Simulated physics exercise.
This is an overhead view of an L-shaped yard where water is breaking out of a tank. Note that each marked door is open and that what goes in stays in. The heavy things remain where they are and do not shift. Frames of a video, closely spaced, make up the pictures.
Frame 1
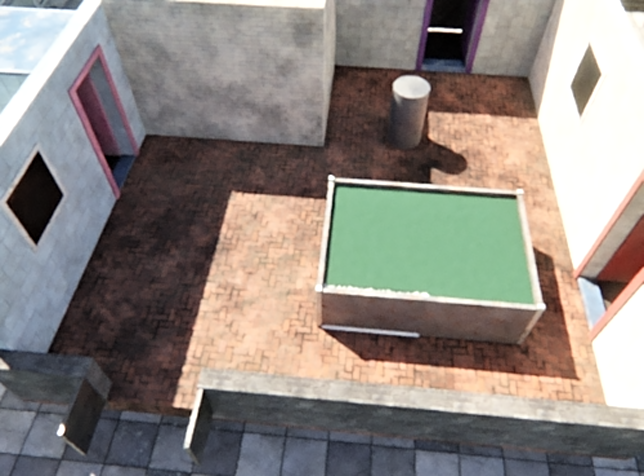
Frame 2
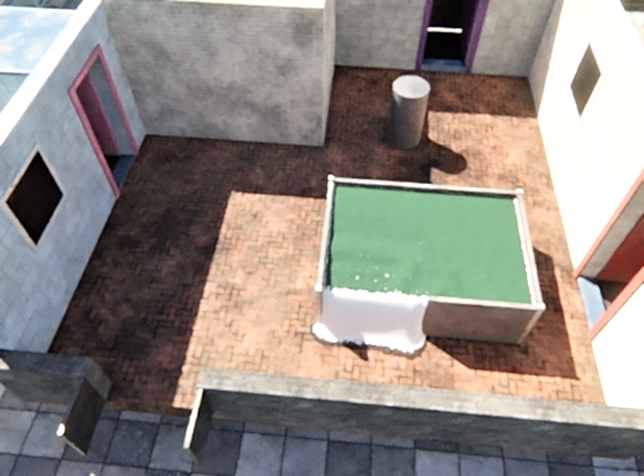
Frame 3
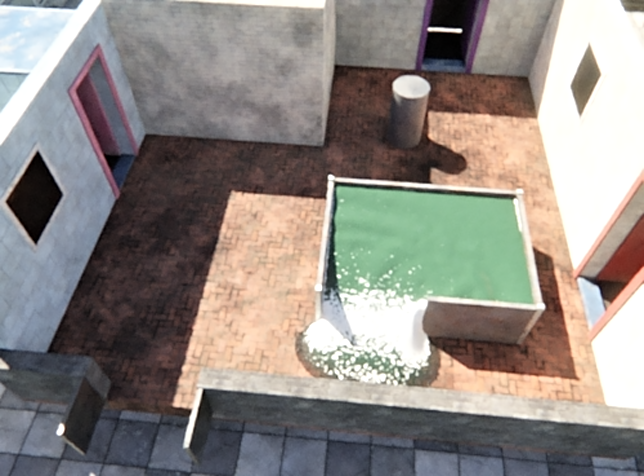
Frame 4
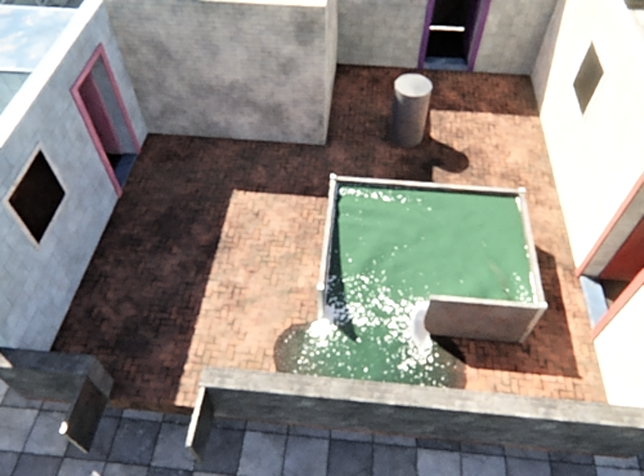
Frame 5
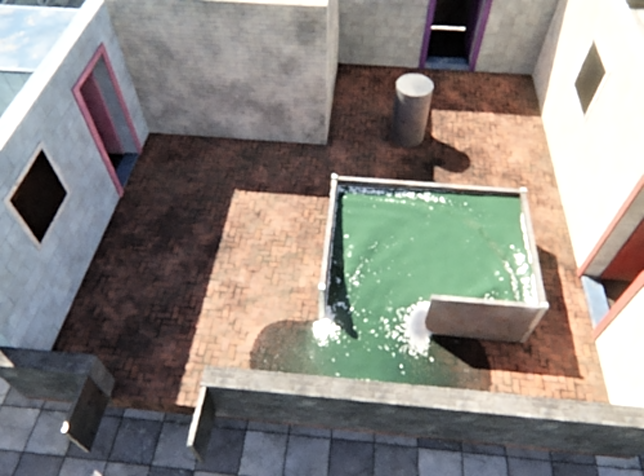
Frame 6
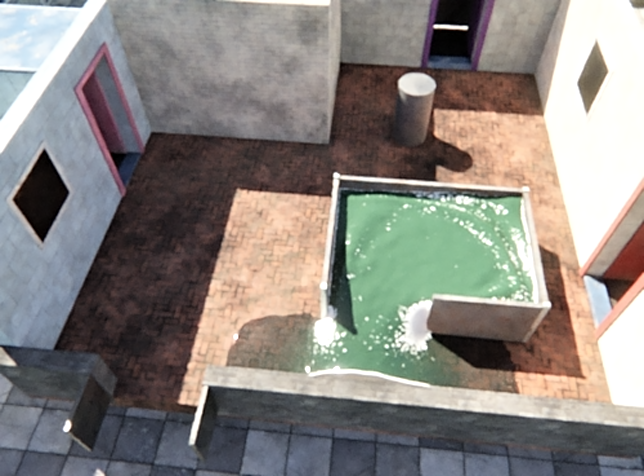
To begin with, green water lies still in an open rectangular tank in a brick-paved yard, near a grey cylinder. White, foaming water bursts through the left part of the tank's front wall, then spreads over the bricks to the low front wall as ripples and foam cross the tank.
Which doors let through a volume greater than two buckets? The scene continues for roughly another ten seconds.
Checking each one: The pink door lets through more; the purple door lets through less or just two; the red door lets through more.
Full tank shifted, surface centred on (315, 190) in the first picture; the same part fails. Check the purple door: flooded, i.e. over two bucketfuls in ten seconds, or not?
As I read it, the purple door door falls short.
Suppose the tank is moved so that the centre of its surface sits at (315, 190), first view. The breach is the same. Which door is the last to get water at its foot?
The purple-painted one comes last.
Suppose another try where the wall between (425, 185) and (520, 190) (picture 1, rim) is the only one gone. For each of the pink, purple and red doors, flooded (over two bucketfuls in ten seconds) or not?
The pink one falls short; the purple one tops the mark; the red one falls short.
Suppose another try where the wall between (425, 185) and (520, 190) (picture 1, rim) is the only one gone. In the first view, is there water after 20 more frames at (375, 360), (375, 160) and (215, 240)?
The first spot is spared, the second swamped, the third spared.
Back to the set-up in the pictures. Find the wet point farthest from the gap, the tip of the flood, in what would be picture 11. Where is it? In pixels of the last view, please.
About at (85, 375).
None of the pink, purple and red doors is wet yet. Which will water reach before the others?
I'd say the red-painted one.
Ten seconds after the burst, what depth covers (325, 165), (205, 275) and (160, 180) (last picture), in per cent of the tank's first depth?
About 10 per cent, then 2 per cent, then 10 per cent.
A moment on, water covers 20 % of the floor; the pink door not reached, the purple door not reached, the red door not reached.
Next, water covers 35 % of the floor; the pink door not reached, the purple door not reached, the red door under two buckets in.
Then, water covers 55 % of the floor; the pink door under two buckets in, the purple door not reached, the red door over two buckets in.
Later, water covers 85 % of the floor; the pink door over two buckets in, the purple door wet at the sill, nothing in, the red door over two buckets in.
In the end, water covers 100 % of the floor; the pink door far over two buckets in, the purple door wet at the sill, nothing in, the red door far over two buckets in.
